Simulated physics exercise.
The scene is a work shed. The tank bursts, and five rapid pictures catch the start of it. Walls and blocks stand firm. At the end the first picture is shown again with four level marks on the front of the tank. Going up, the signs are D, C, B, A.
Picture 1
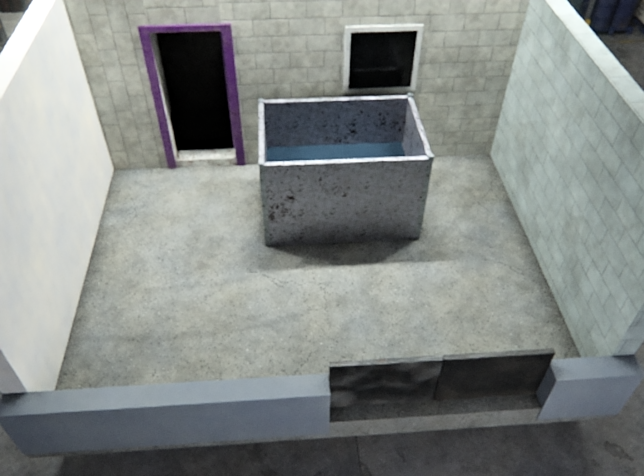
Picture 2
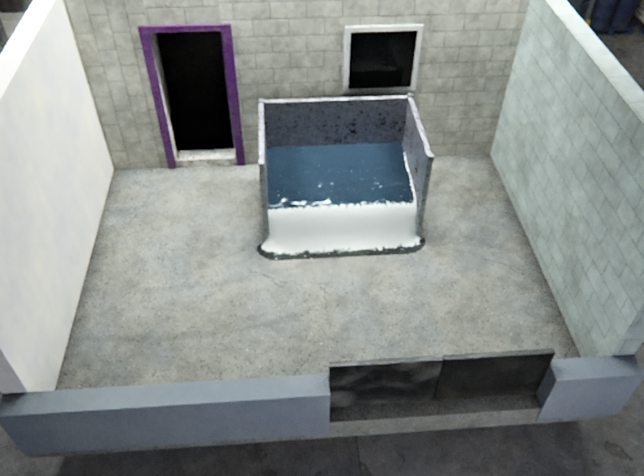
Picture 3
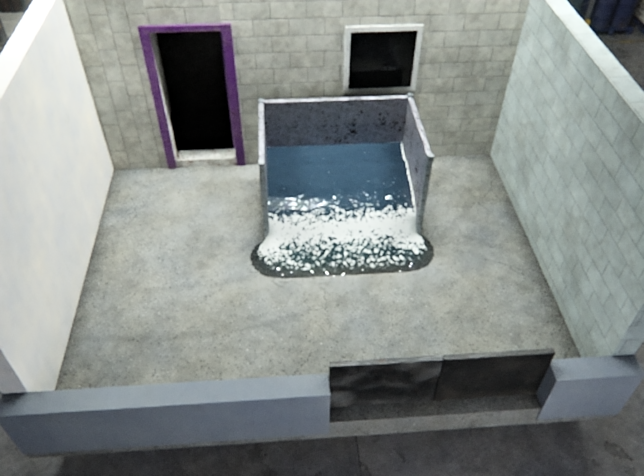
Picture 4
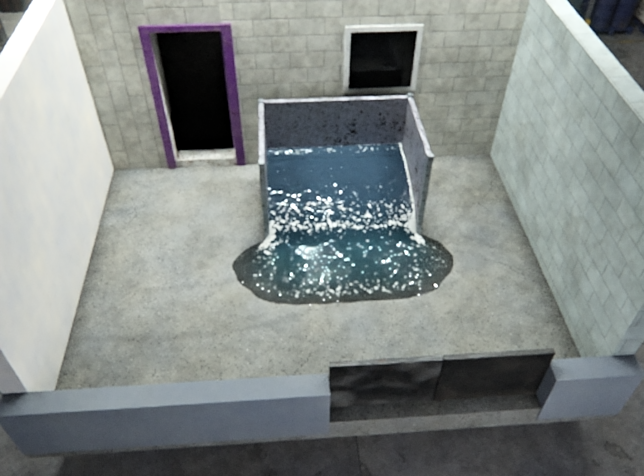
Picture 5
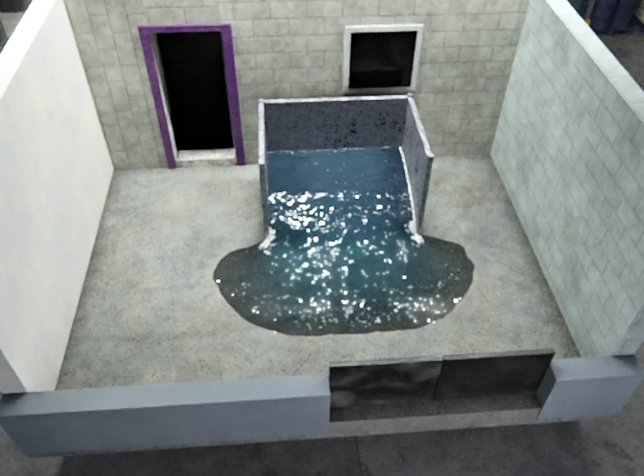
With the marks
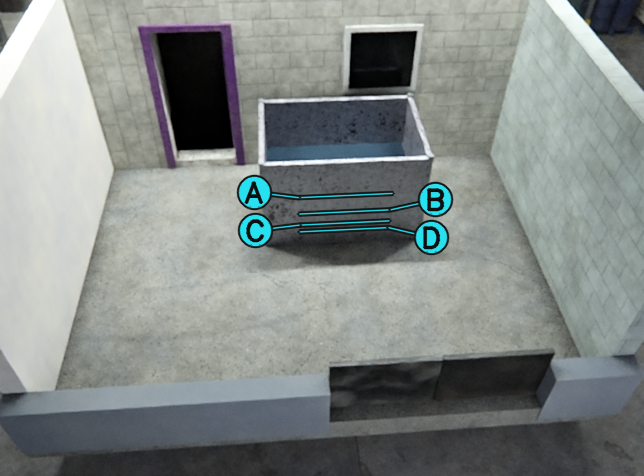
Water sits still in a speckled stone tank inside a work shed with a purple doorway, until the tank's front side gives way. It pours out in a white, foaming rush, then fans across the concrete floor toward the viewer, forming a wide, dark, glittering pool as the tank's level drops.
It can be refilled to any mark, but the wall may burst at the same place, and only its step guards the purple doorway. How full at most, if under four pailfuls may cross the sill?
Take A.
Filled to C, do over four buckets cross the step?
No, not at all.
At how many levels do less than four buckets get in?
All of them.
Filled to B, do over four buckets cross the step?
No, that is safe.
On the marked copy, A at (345, 195); B at (345, 211); C at (344, 222); D at (344, 229); from the bottom up D, C, B, A.
If A is chosen, a bucket or two gets in.
If B is chosen, nothing gets over.
If C is chosen, nothing gets over.
If D is chosen, nothing gets over.
